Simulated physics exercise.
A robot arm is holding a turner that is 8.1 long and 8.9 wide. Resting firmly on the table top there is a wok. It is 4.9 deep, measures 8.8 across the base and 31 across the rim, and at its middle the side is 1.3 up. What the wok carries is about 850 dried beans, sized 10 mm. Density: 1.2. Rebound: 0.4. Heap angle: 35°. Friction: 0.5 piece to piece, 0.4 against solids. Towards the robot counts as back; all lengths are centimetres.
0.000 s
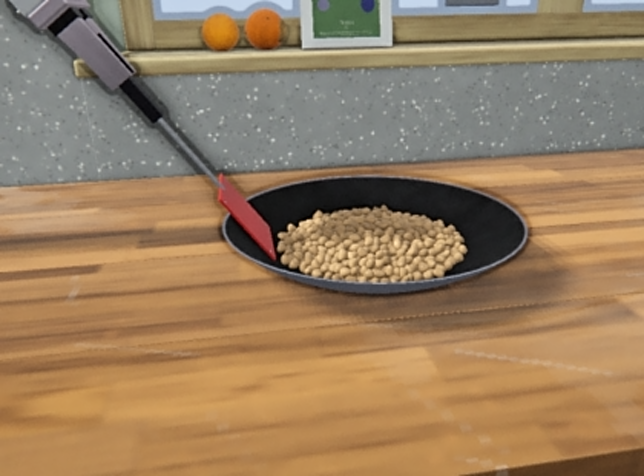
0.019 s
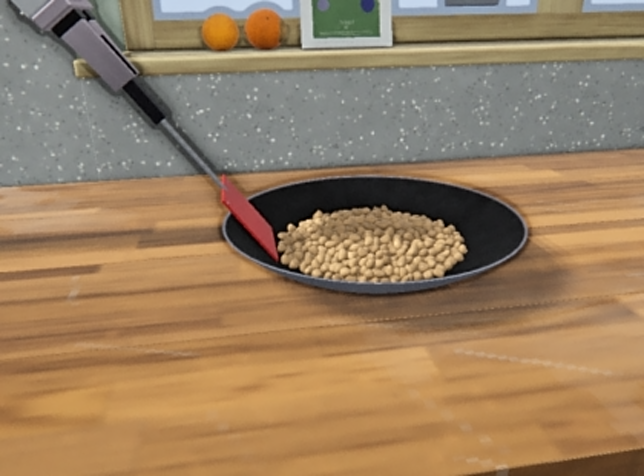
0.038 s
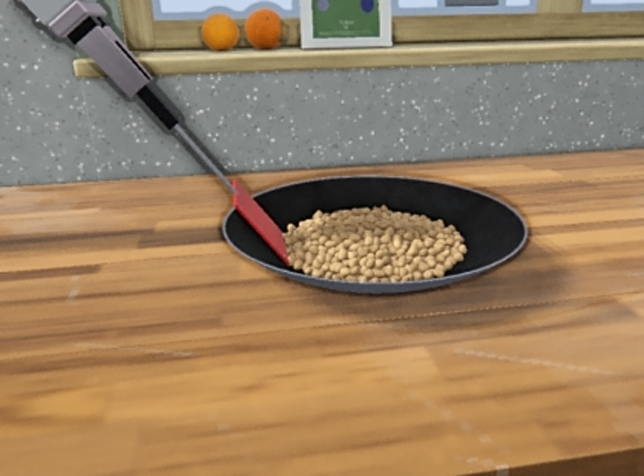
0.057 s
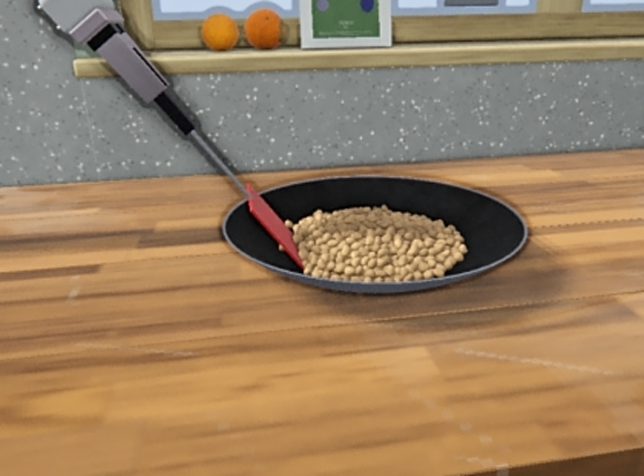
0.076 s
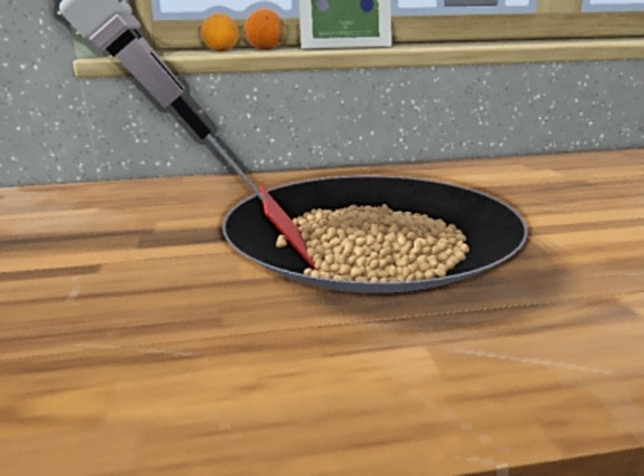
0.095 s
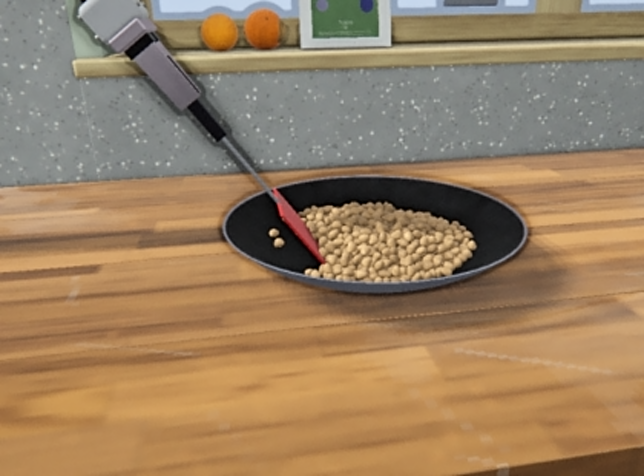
A grey and black robot arm reaches in from the upper left of a kitchen, seen from slightly above, over a wooden worktop. Its red-bladed turner rests in a black wok holding a heap of pale tan beans, with two oranges and a green picture on the windowsill behind. The arm slides the blade a short way rightward into the heap, shifting beans slightly right and leaving a couple behind at left, while the camera stays still.
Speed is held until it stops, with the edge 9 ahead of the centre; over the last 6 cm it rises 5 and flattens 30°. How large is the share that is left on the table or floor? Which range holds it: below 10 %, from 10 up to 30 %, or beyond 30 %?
The range from 10 up to 30 %.
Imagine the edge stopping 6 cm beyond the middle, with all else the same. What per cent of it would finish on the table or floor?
Result: Approx. 5 %.
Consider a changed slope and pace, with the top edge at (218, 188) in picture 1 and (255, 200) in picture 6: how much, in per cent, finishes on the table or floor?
Some 5 percent ends up on the table or floor.
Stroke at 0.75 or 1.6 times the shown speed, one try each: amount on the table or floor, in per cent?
Some 10 per cent, then some 30 per cent, on the table or floor.
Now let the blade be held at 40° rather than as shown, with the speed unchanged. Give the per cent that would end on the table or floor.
I'd expect near 10 percent then.
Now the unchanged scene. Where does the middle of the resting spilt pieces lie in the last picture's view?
At about (557, 235).
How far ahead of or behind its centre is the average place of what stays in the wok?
What stays is shifted forward by around 5.5 cm.
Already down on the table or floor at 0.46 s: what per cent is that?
It works out to about 15 in a hundred.
After 0.16 s, sloping 54°, highest piece 5 above the table; 849 in the wok.
After 0.23 s, sloping 44°, highest piece 6 above the table; 849 in the wok.
After 0.46 s, sloping 24°, highest piece 6 above the table; 713 in the wok, 112 on the table or floor, 24 on the blade or in flight.
After 1.51 s, sloping 24°, highest piece 6 above the table; 713 in the wok, 136 on the table or floor.
At rest, 713 in the wok, 136 on the table or floor. That is 16 % on the table or floor.
